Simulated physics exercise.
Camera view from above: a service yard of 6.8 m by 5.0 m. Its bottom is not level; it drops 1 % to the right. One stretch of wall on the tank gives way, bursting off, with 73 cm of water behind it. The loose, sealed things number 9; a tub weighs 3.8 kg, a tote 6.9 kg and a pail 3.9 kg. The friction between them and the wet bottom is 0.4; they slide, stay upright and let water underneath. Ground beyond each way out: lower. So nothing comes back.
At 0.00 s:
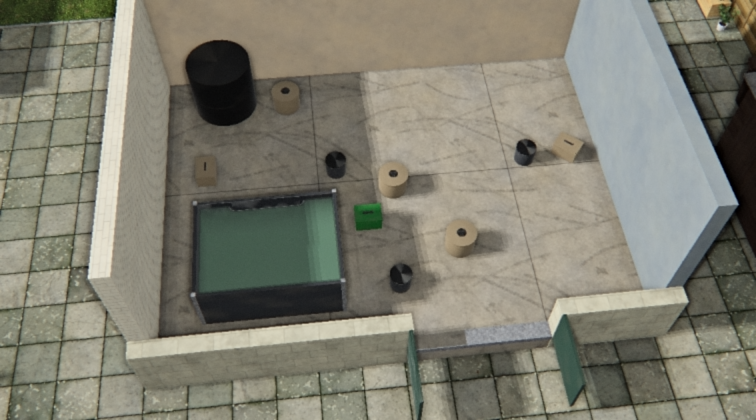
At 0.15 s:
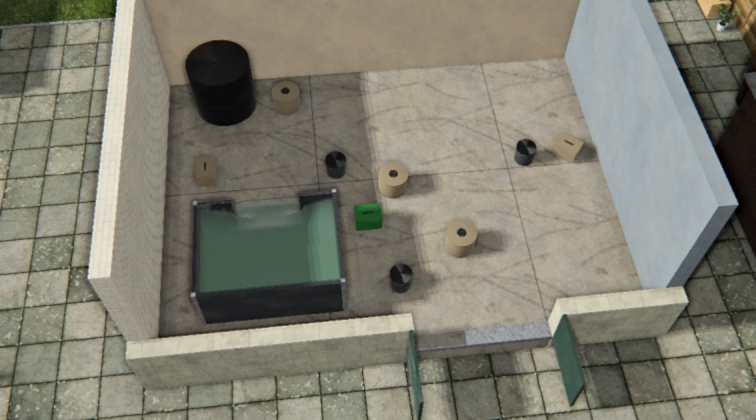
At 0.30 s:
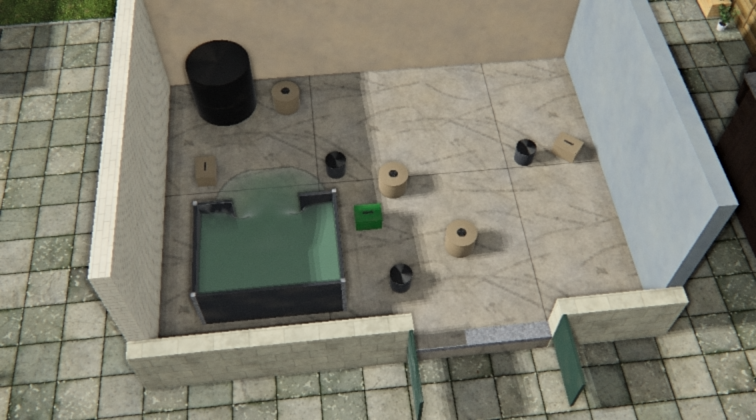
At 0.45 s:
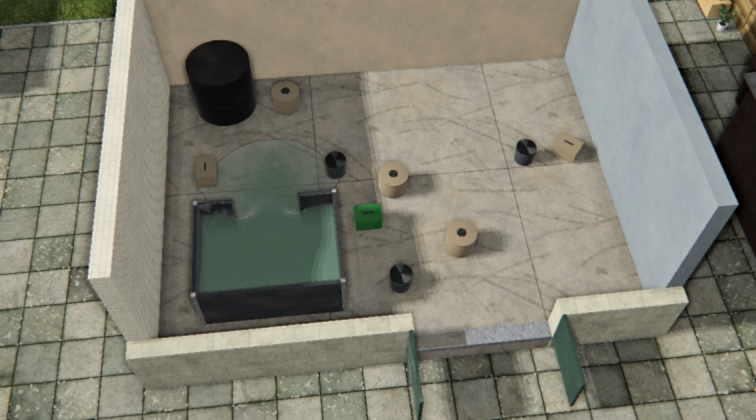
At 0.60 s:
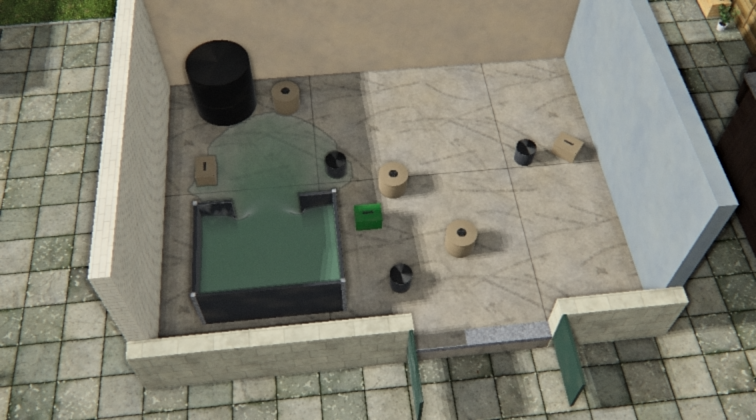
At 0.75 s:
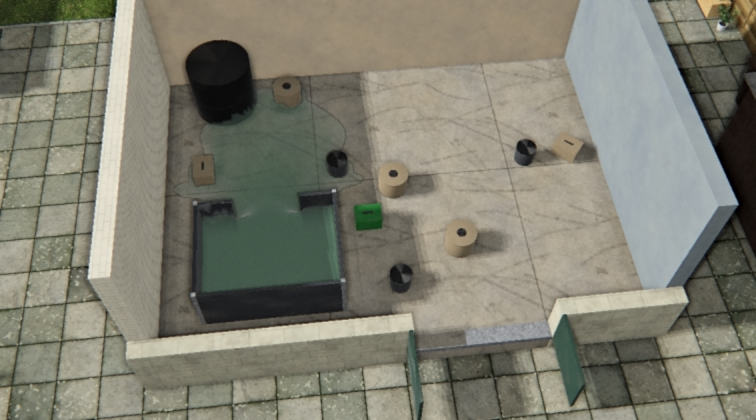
We see a walled yard from above, where the far side of a dark tank opens and green water spreads across the floor toward the back wall, reaching nearby containers, which barely move; the green box stays still.
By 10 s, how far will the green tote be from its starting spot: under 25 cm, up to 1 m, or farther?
Under 25 cm.
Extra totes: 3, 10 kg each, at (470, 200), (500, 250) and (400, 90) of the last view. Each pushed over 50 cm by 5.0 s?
One by one: Below the mark, below the mark, beyond the mark.
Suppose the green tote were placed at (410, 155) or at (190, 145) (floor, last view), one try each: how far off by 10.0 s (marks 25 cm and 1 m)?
I'd say it does not really move on the first try and it lands far off on the second.
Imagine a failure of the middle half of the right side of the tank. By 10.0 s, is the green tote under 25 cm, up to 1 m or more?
Well, the green tote scoots a modest distance.
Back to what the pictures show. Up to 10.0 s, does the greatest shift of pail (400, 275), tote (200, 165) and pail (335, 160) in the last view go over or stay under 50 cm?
In sequence - stayed below the line; crossed the line; crossed the line.
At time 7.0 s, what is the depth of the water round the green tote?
Close to 0 centimetres.
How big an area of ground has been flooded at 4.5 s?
Flooded: Near 24 m2.
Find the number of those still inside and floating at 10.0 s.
At that instant the tally stands at 4.
After 2.0 s the green tote is near (368, 213), 0.0 m from its start, aground; 0 of 9 are out; 2 afloat.
After 4.5 s the green tote is near (368, 213), 0.0 m from its start, aground; 0 of 9 are out; 2 afloat.
After 7.0 s the green tote is near (368, 213), 0.0 m from its start, aground; 0 of 9 are out; 2 afloat.
After 10.0 s the green tote is near (368, 213), 0.0 m from its start, aground; 1 of 9 are out; 4 afloat.
